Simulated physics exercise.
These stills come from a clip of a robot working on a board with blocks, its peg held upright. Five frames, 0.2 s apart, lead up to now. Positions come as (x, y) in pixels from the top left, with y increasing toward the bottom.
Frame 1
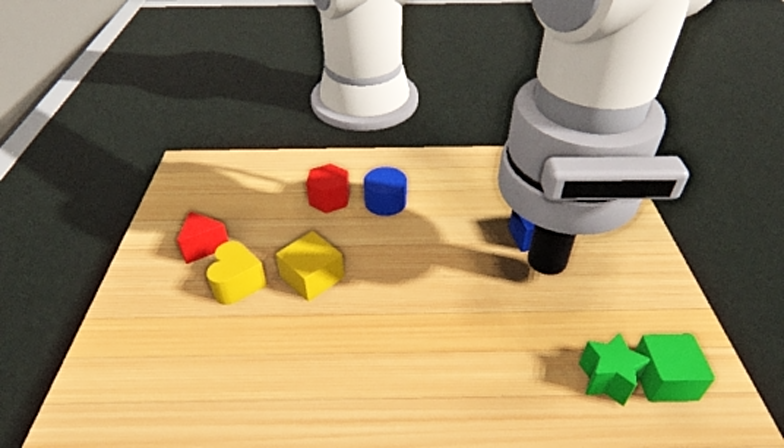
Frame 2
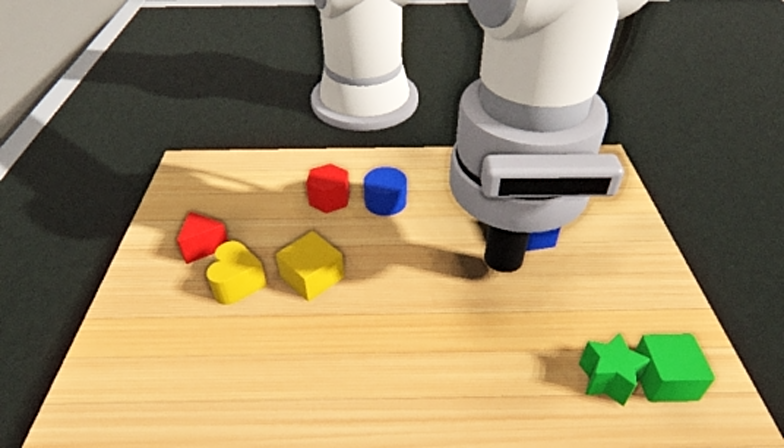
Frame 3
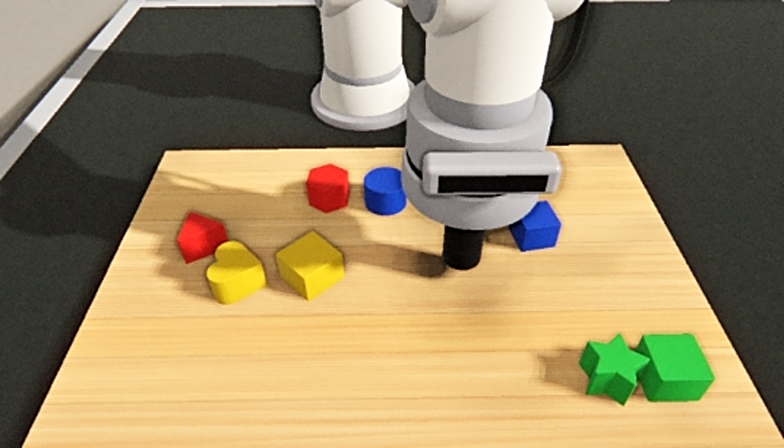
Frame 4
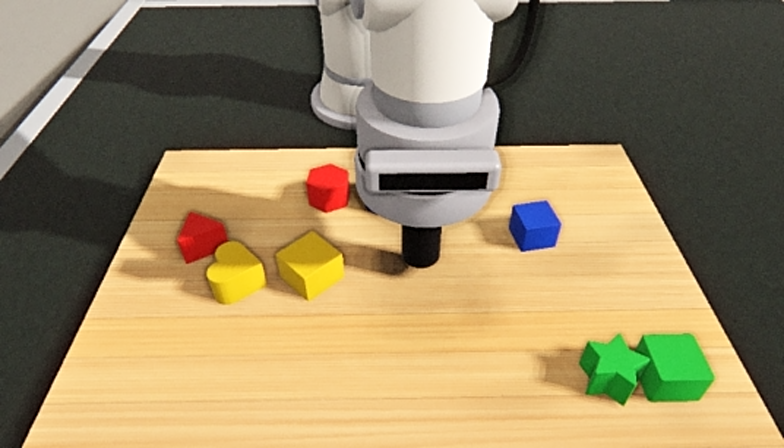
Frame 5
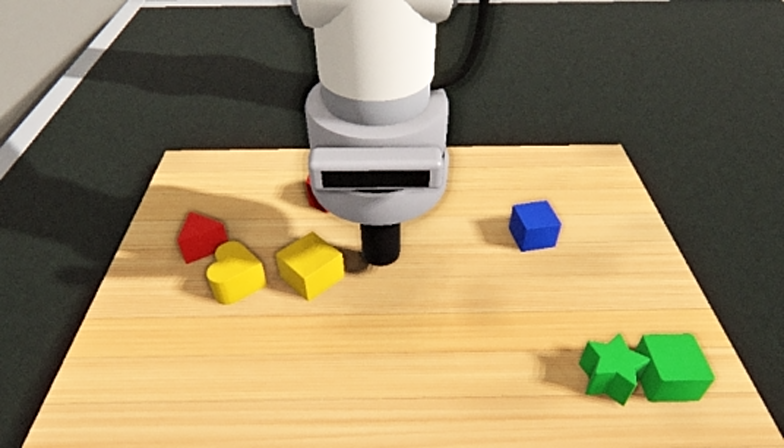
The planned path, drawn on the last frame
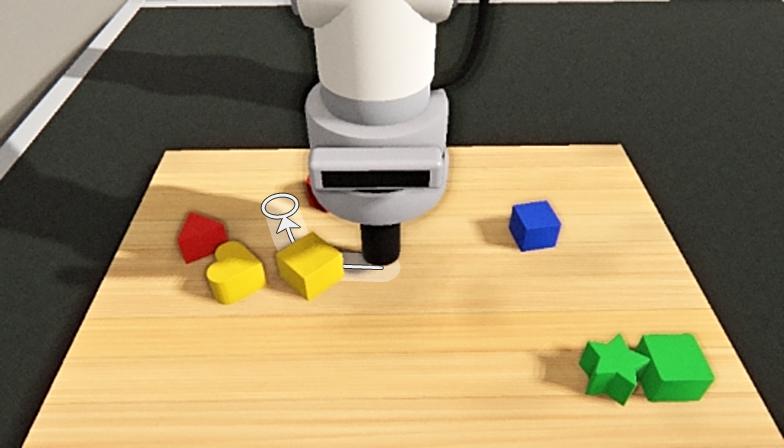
In the video, a robot arm with a black peg glides steadily left across a wooden board, passing in front of a blue cube and nearing a yellow block, while the red, yellow, blue and green blocks stay still.
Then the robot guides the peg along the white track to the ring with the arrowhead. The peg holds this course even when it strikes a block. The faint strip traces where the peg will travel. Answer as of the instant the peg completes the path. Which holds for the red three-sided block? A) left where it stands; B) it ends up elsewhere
Letter A.
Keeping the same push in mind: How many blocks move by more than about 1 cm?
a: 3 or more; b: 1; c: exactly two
The answer is c.
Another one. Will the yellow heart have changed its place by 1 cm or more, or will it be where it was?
It gets displaced.
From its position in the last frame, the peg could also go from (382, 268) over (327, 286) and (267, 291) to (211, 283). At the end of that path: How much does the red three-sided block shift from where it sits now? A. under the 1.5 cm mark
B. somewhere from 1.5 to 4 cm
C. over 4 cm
That would be B.
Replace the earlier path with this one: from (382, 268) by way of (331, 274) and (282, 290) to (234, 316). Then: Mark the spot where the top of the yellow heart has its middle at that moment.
Its top middle: (165, 254).
The line goes from (382, 268) by way of (326, 264) and (292, 238) to (280, 206).
On the path given first. One third of the way, peg at (324, 249); yellow heart at (228, 262); yellow square at (281, 256).
Two thirds of the way, peg at (289, 223); yellow heart at (216, 266); yellow square at (268, 255).
At the end, peg at (277, 191); red three-sided block unmoved; yellow heart at (216, 266); yellow square at (268, 255).
